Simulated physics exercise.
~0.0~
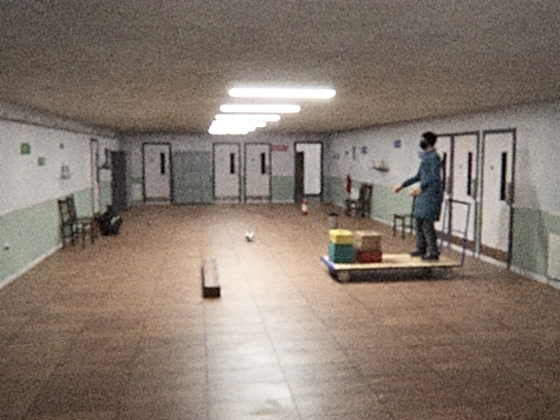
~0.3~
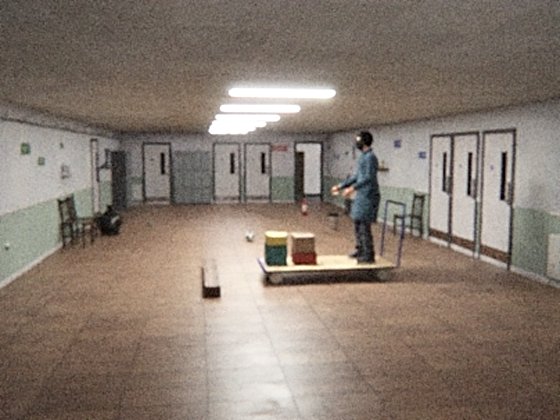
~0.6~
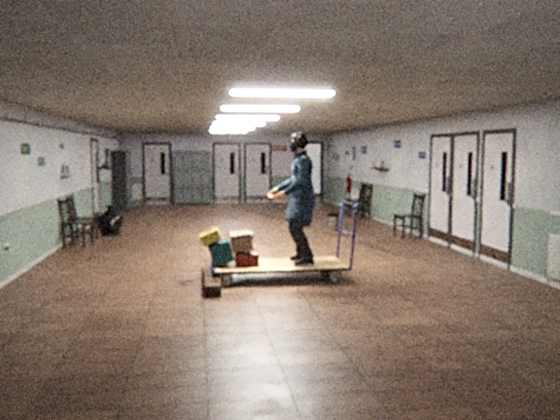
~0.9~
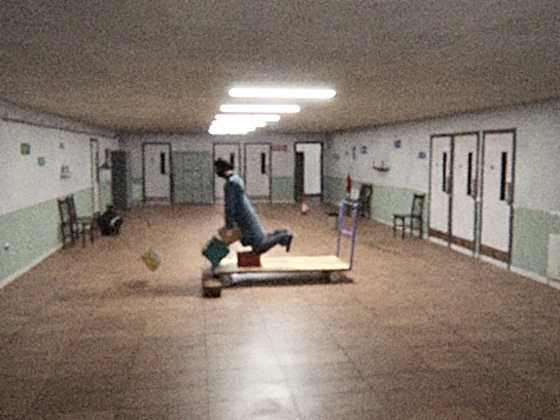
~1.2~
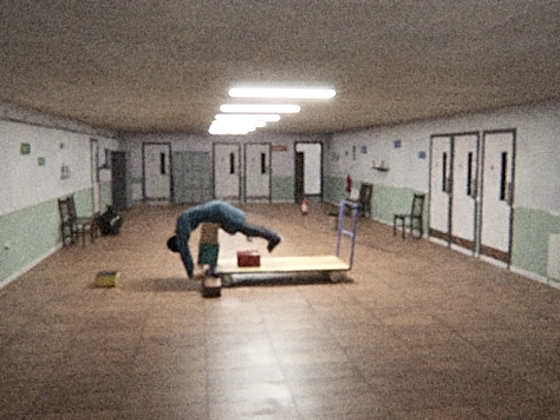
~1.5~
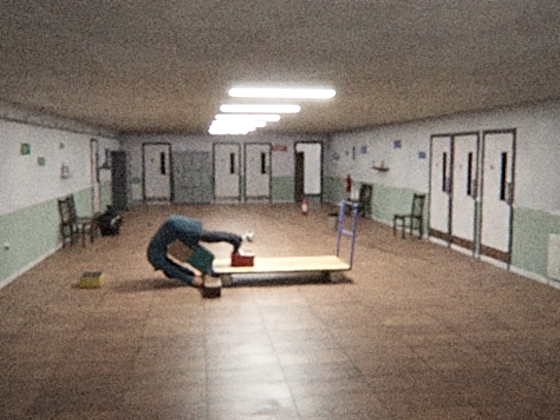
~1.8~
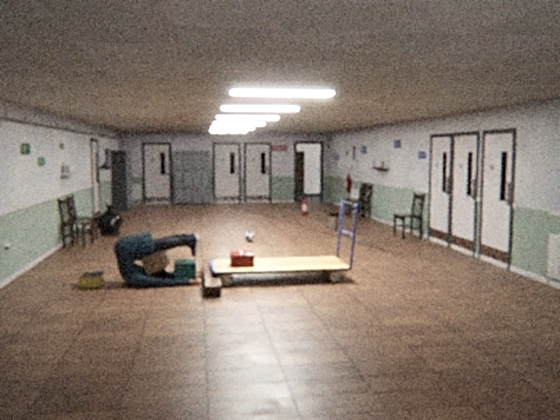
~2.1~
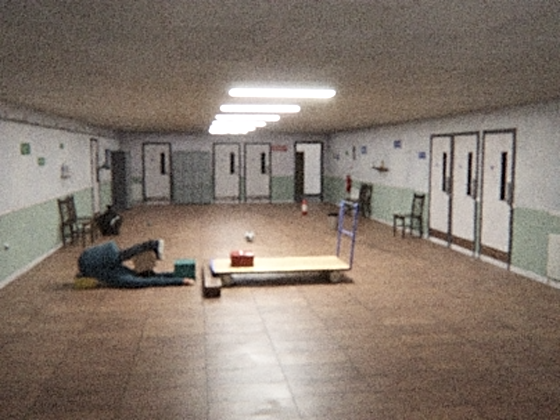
To begin with, a person in a blue coat stands on a flat trolley behind stacked yellow, brown, teal and red boxes, rolling left through a wide, door-lined hall. The trolley stops at a low block on the floor, and the upper boxes and the teal one tip forward. The yellow box flies off ahead while the person pitches headfirst over the front, arms reaching down. The person arches, folds and crumples onto the floor as the brown and teal boxes tumble off too. Finally, the person lies sprawled at left, the teal box rests beyond the block, and the red one remains on deck.
